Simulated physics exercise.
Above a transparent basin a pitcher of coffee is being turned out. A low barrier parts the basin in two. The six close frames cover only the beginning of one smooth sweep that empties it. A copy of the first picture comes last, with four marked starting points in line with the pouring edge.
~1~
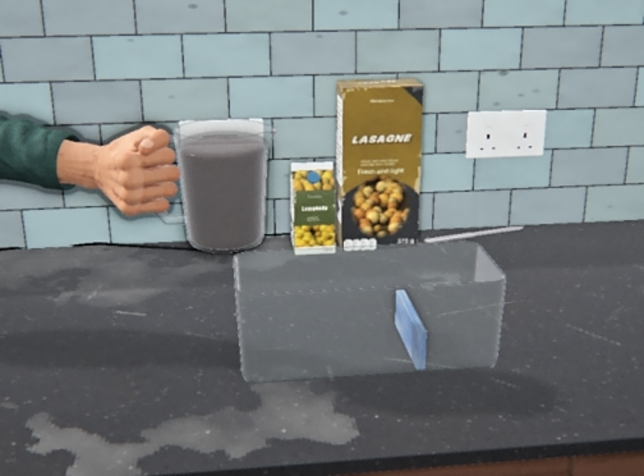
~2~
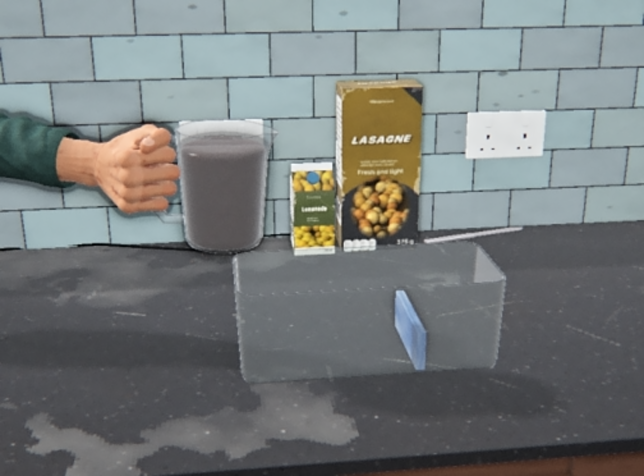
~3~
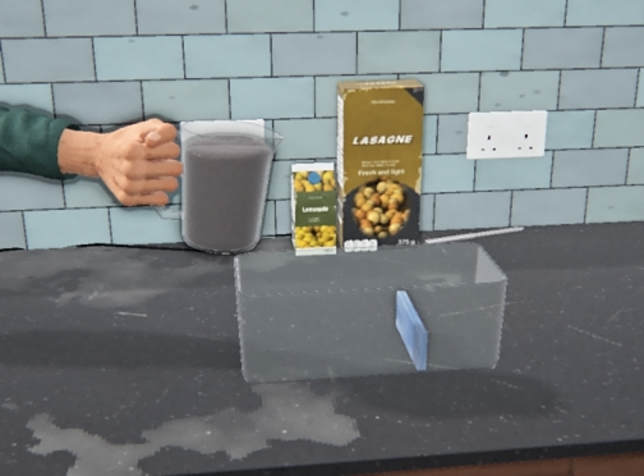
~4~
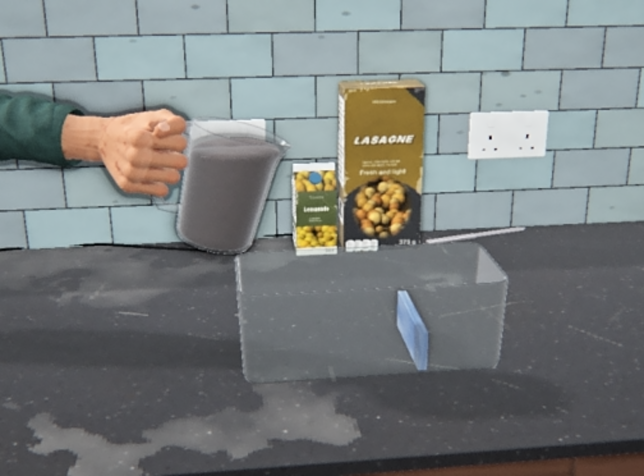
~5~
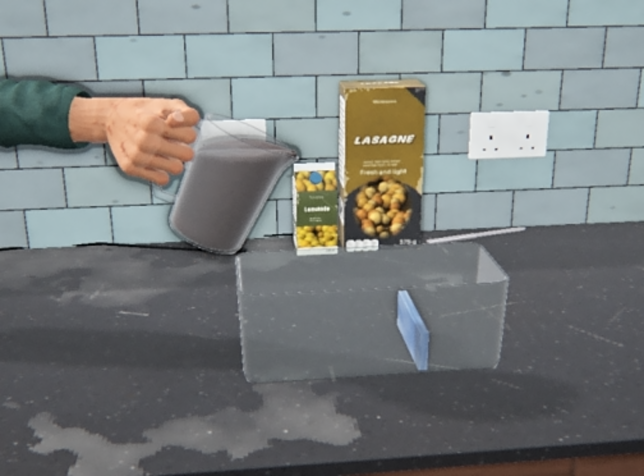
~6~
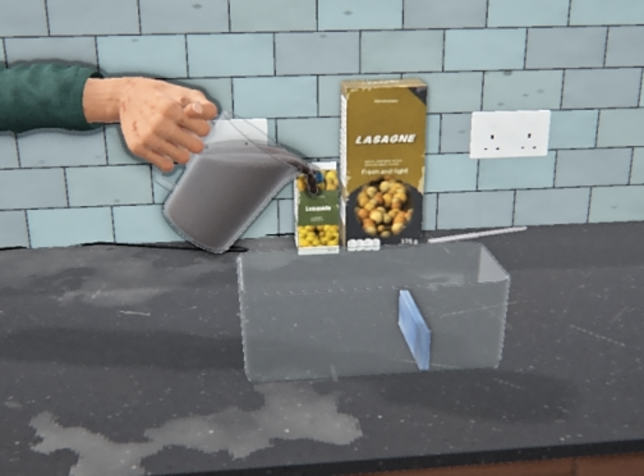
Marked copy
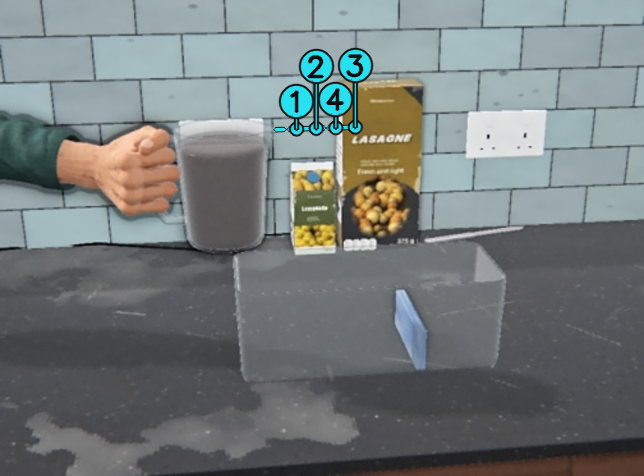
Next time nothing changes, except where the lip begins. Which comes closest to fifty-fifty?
Spot 3 does it best.
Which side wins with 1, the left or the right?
The left side.
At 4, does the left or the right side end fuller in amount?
The left side.
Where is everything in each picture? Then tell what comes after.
Upright, lip at (276, 129); basin from (242, 380) to (496, 363); top of the wall at (411, 310); nothing has left yet, in the first picture.
Upright, lip at (277, 131); nothing has left yet, in the second picture.
Tipped about 7°, lip at (283, 136); nothing has left yet, in the third picture.
Tipped about 15°, lip at (290, 145); nothing has left yet, in the fourth picture.
Tipped about 25°, lip at (297, 157); nothing has left yet, in the fifth picture.
Tipped about 38°, lip at (303, 172); coffee is over the lip, down to (314, 189), in the sixth picture.
In cyan, 1 at (296, 129); 2 at (316, 128); 3 at (355, 127); 4 at (335, 127).
For spot 1, about 95 % ends left of the wall and 5 % right of it.
For spot 2, about 94 % ends left of the wall and 4 % right of it.
For spot 3, about 50 % ends left of the wall and 49 % right of it.
For spot 4, about 82 % ends left of the wall and 17 % right of it.
